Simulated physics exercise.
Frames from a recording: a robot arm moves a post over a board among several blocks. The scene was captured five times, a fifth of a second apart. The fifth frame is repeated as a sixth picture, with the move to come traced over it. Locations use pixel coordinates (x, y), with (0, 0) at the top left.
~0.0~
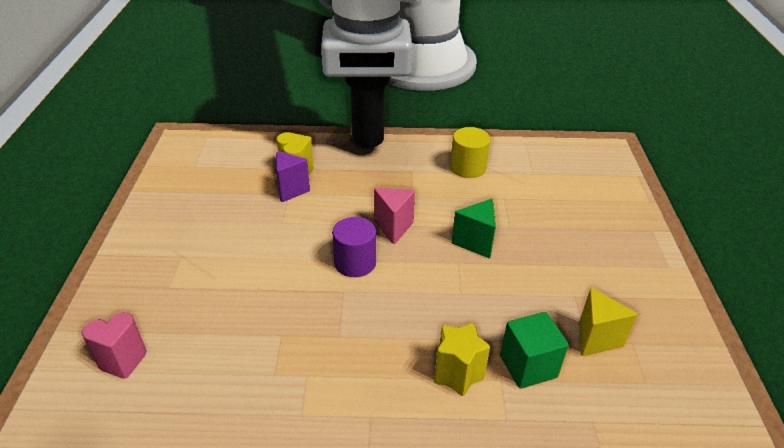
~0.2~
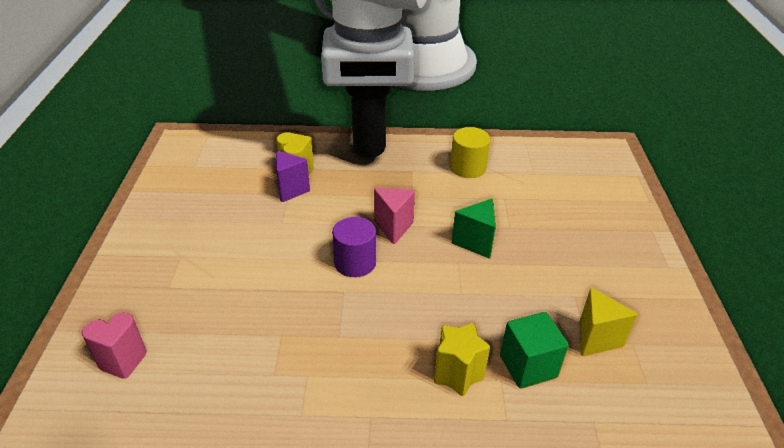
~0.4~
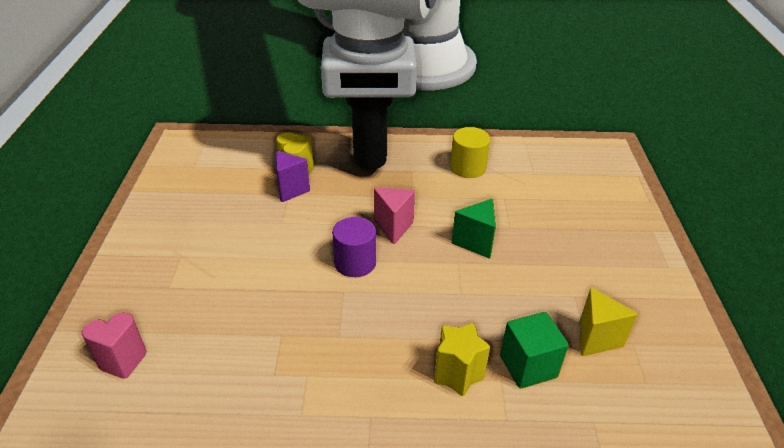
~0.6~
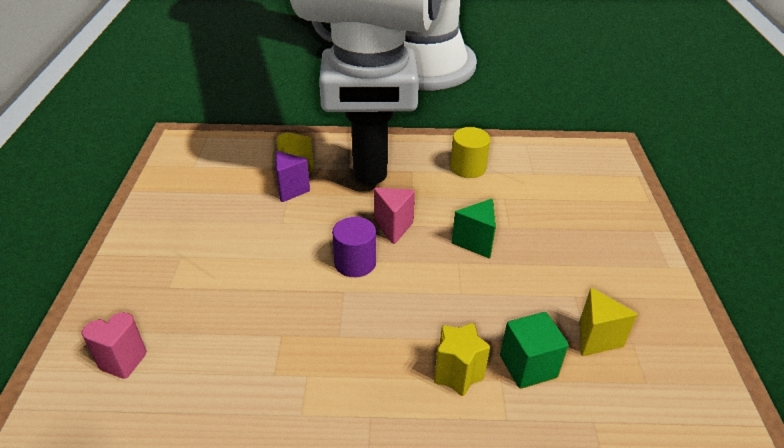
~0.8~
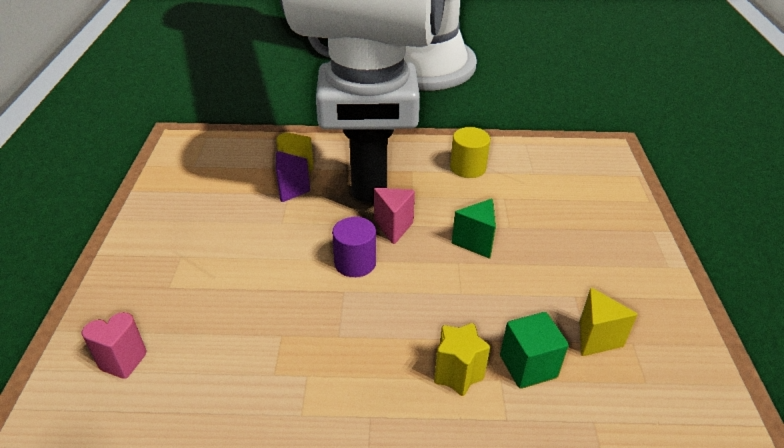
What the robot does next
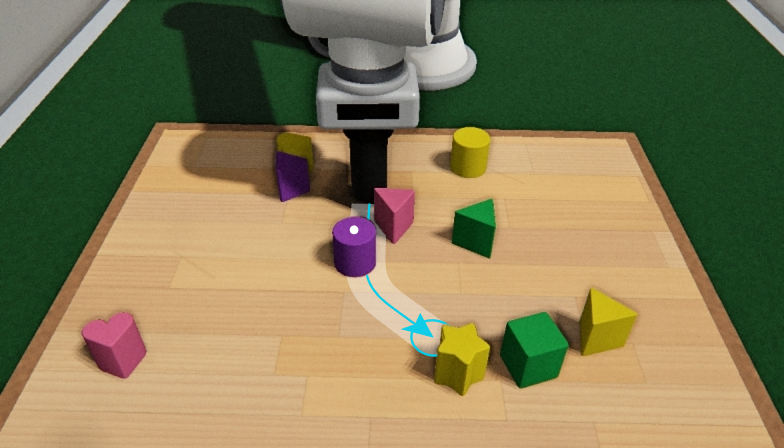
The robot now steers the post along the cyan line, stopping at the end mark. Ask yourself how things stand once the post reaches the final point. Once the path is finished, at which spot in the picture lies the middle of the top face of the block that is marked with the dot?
Near (336, 276).
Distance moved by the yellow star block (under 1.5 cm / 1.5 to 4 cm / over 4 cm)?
Offset: Below 1.5 cm.
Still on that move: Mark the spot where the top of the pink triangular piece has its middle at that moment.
Its top centre is at about (401, 210).
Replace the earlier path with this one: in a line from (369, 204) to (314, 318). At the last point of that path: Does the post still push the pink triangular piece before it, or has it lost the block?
In the end it is beside or behind the post.
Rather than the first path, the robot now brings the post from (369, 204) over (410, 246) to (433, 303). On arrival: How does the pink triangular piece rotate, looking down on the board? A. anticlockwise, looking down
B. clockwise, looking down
Letter A.
Path on the board, from (369, 204) via (367, 247) and (379, 296), ending at (433, 338); the dot is on the purple circle.
What follows on the original path. One third of the way, post (366, 237); purple circle (350, 242); pink triangular piece (401, 210), turned 85° anticlockwise.
Two thirds of the way, post (379, 285); purple circle (336, 276); pink triangular piece (401, 210), turned 90° anticlockwise.
At the end, post (434, 326); purple circle (336, 276); pink triangular piece (401, 210), turned 90° anticlockwise; yellow star block in place.
